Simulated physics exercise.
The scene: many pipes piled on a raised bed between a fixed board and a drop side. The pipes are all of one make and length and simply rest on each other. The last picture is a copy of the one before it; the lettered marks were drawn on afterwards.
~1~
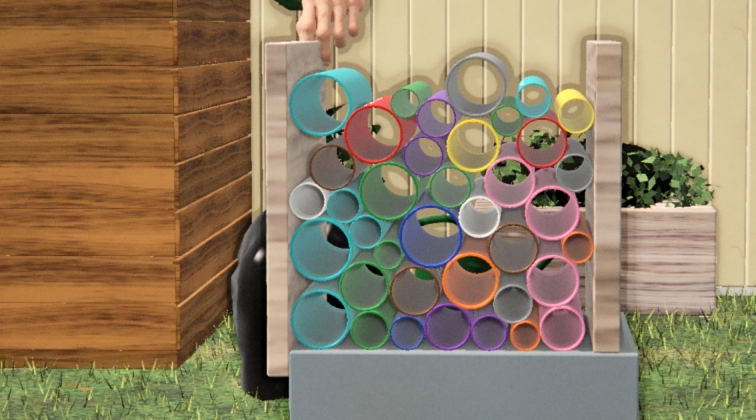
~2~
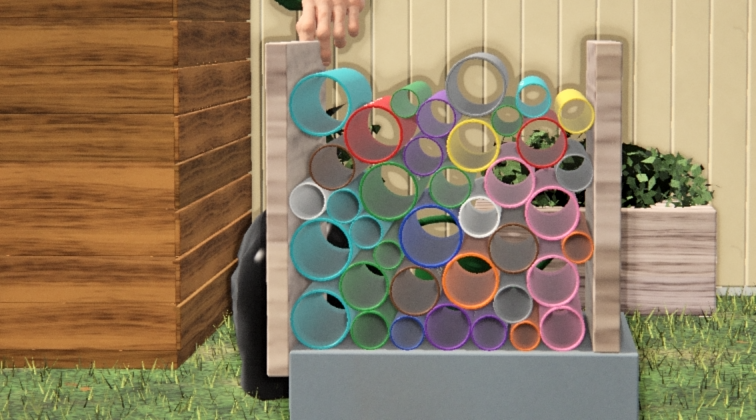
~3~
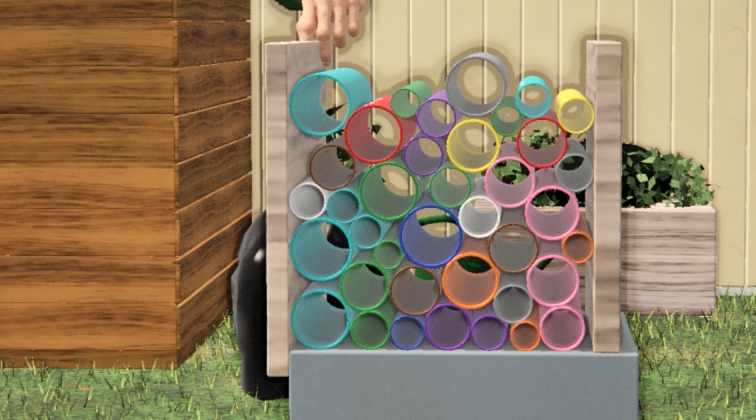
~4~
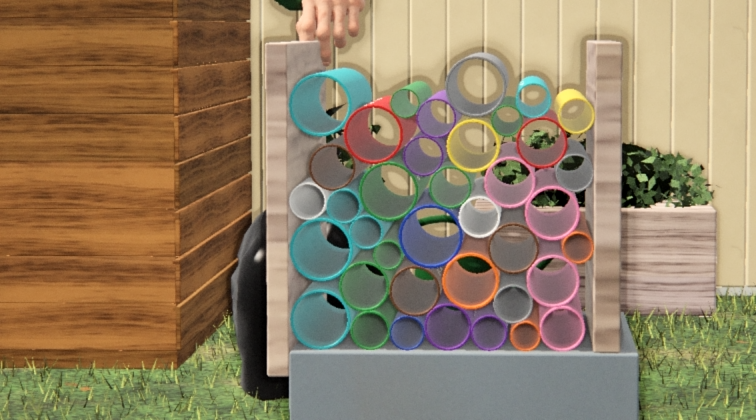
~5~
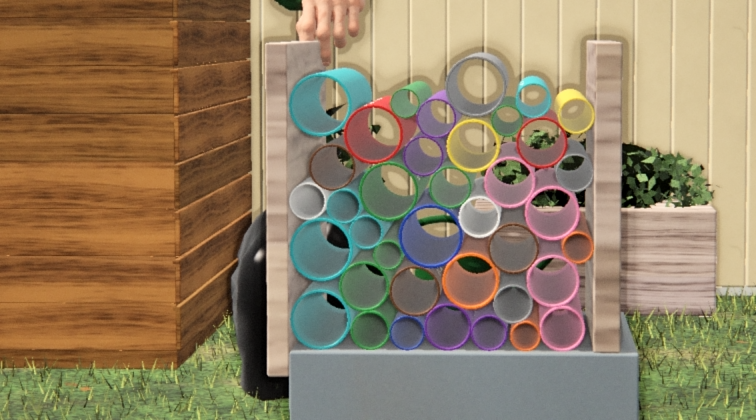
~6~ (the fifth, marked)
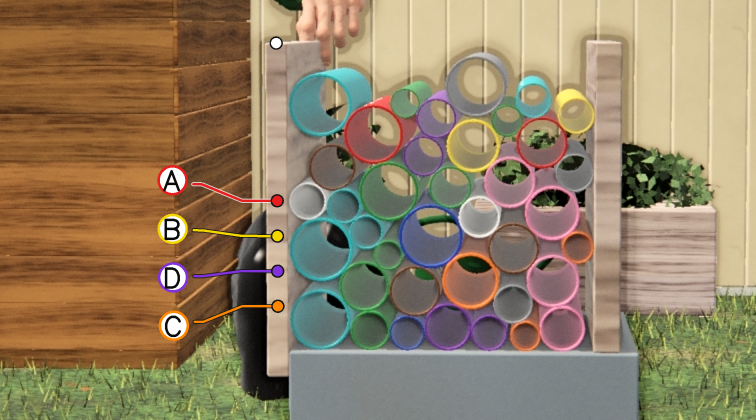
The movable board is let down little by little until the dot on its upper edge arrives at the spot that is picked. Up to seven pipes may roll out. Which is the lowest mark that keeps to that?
At most to D.
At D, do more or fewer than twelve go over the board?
It loses fewer than twelve.
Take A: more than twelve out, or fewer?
At A, fewer than twelve.
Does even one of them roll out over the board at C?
At C: Yes.
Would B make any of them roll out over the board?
Yes, at B.
On the marked copy, A at (277, 201); B at (277, 236); C at (278, 306); D at (277, 271); the white dot at (276, 43).
Taking D. A third of the way, top of the board (289, 141).
Two thirds of the way, top of the board (290, 251).
When it is over, top of the board (290, 270), five out over the board.
As for the rest, A one out over the board; B five out over the board; C more than seven out over the board.
